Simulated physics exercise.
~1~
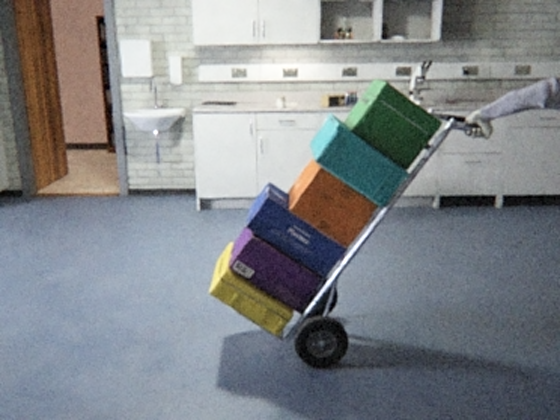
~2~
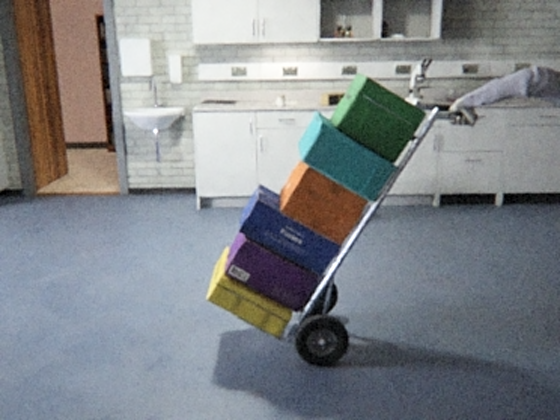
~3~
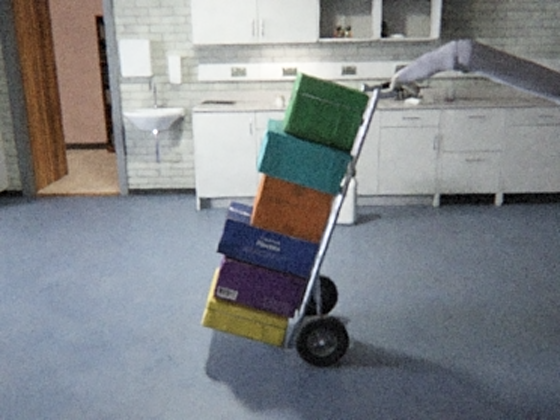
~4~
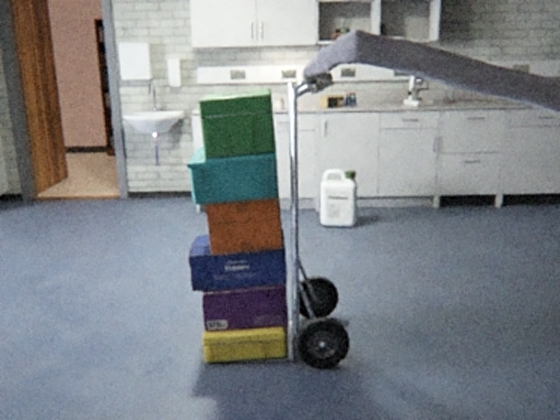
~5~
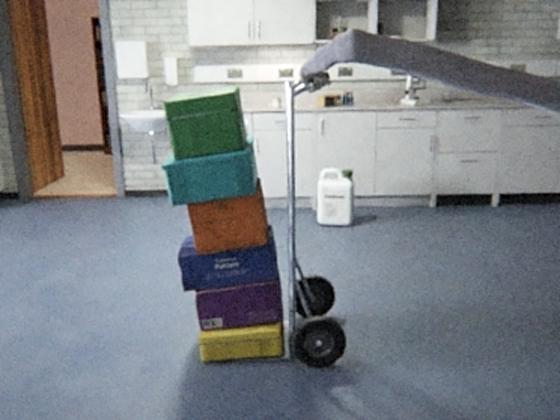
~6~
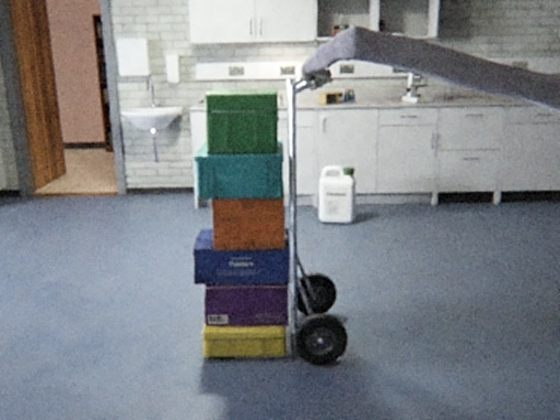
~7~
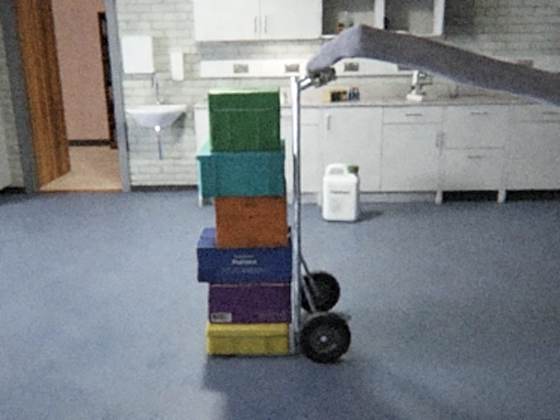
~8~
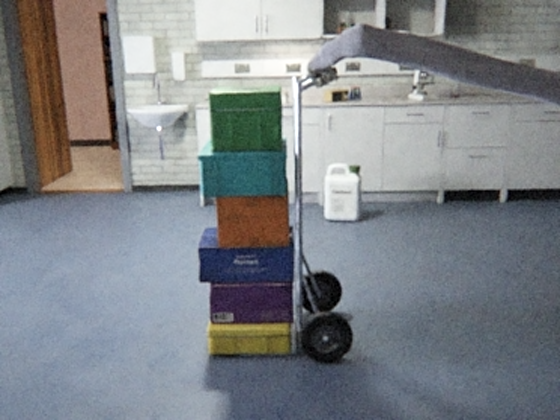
A tall stack of six colourful boxes on a hand truck was swung upright by a gray-sleeved arm, leaned left away from the frame as the truck stopped, then rocked back and settled, still standing with the green one on top.
